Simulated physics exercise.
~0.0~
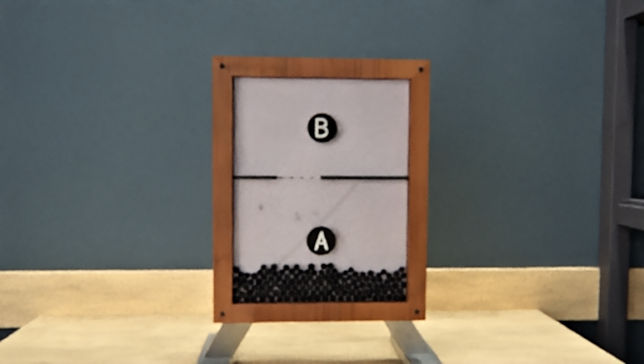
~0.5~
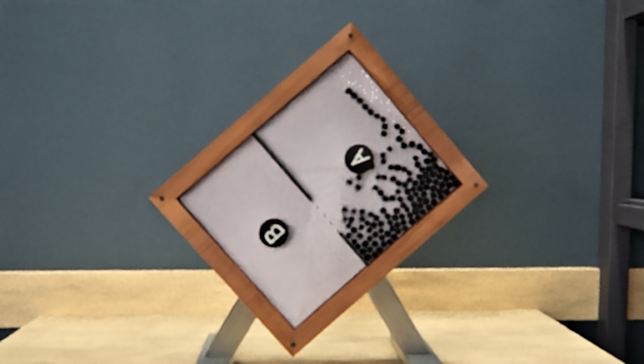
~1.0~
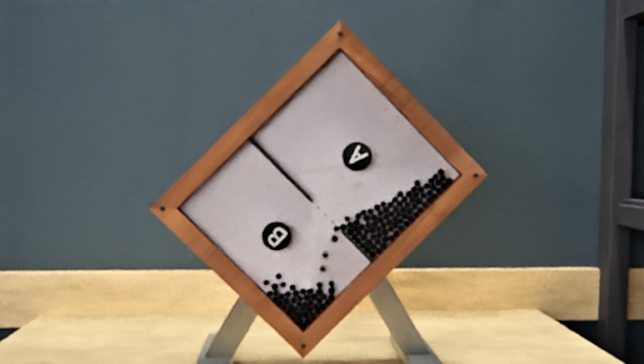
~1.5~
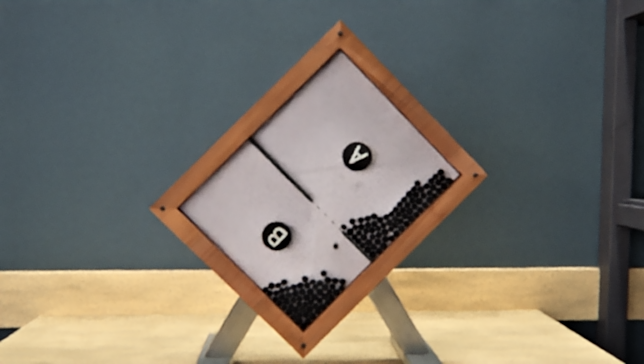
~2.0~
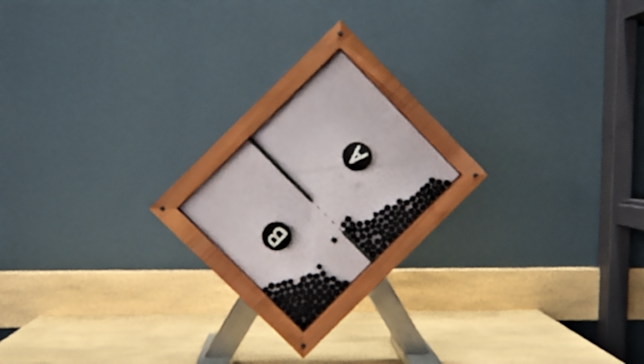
Wooden-framed box of black beads tipping anticlockwise past its side, beads spilling from chamber A into B until both hold piles.
